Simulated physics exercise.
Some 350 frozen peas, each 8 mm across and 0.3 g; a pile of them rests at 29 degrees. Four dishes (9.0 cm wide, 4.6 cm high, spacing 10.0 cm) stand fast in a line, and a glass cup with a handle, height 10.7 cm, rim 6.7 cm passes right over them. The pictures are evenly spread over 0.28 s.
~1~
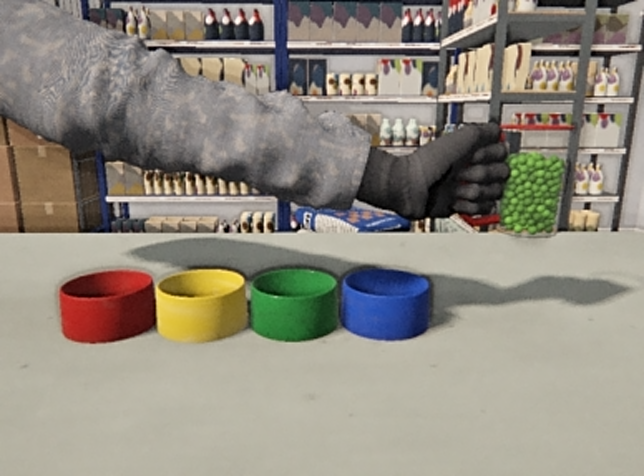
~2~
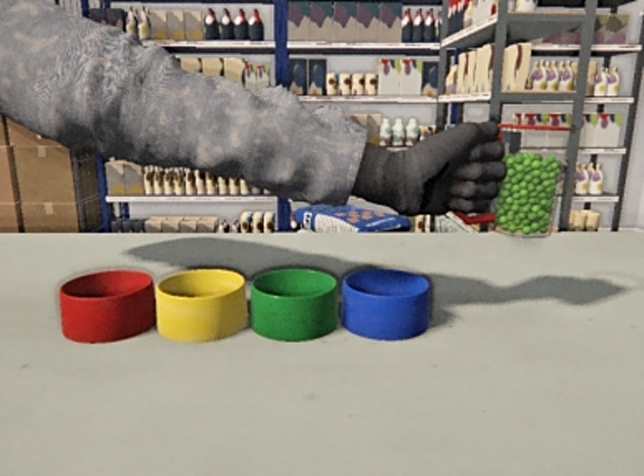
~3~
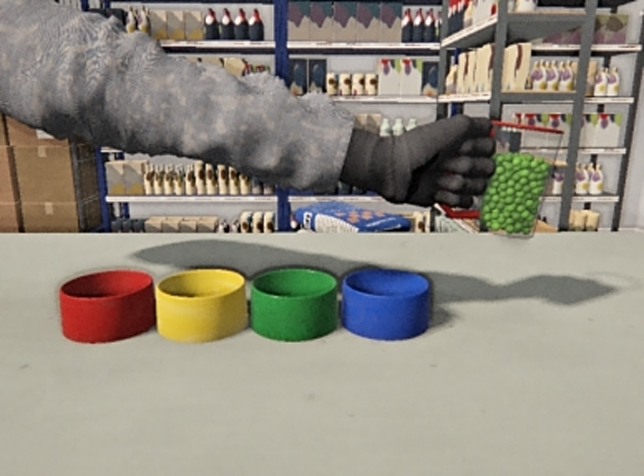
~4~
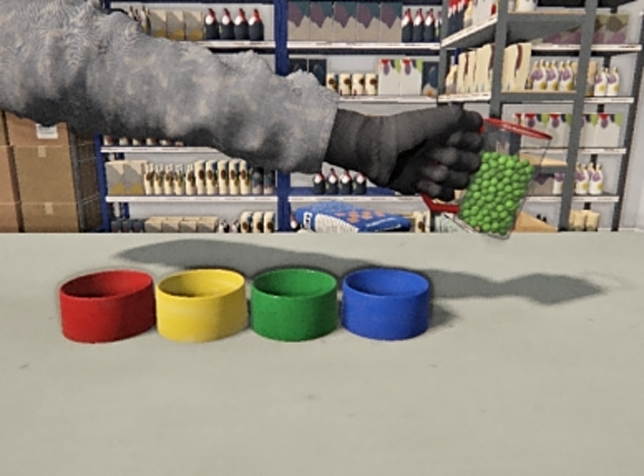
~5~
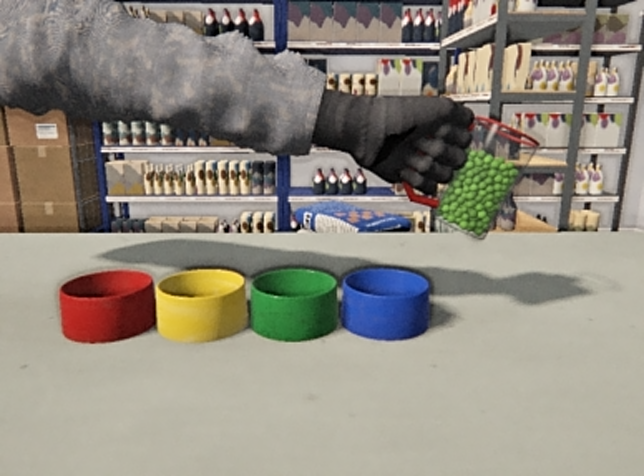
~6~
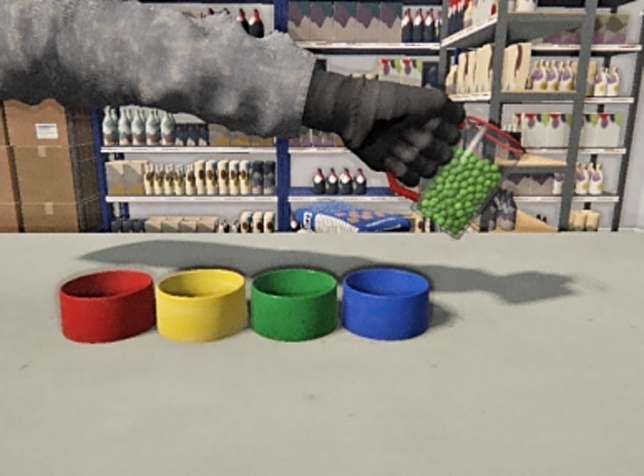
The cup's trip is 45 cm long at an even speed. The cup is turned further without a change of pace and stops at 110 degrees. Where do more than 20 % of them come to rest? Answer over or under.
Red under, blue under, green over, yellow over, counter under.
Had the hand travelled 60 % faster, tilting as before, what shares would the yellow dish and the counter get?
In that case yellow 90, counter 0.
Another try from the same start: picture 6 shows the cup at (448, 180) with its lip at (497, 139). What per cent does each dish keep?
Red 0, blue 0, green 0, yellow 100.
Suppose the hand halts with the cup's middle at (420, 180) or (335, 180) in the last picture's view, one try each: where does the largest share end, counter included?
The winner: Counter, then blue.
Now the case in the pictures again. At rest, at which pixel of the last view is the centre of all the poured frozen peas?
Around (276, 312).
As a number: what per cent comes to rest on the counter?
About 10 per cent.
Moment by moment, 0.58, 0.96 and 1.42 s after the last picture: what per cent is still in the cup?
About 90, 30, 5.
Then, 0.58 s after the last picture, tilt 109 degrees; cup holds 90 %, blue 5 %.
Then, 0.96 s after the last picture, tilt 110 degrees; cup holds 30 %, blue 5 %, green 50 %.
Then, 1.42 s after the last picture, tilt 110 degrees; cup holds 5 %, blue 5 %, green 50 %, yellow 30 %.
In the end, red 0 %, blue 5 %, green 50 %, yellow 35 %, counter 10 %.
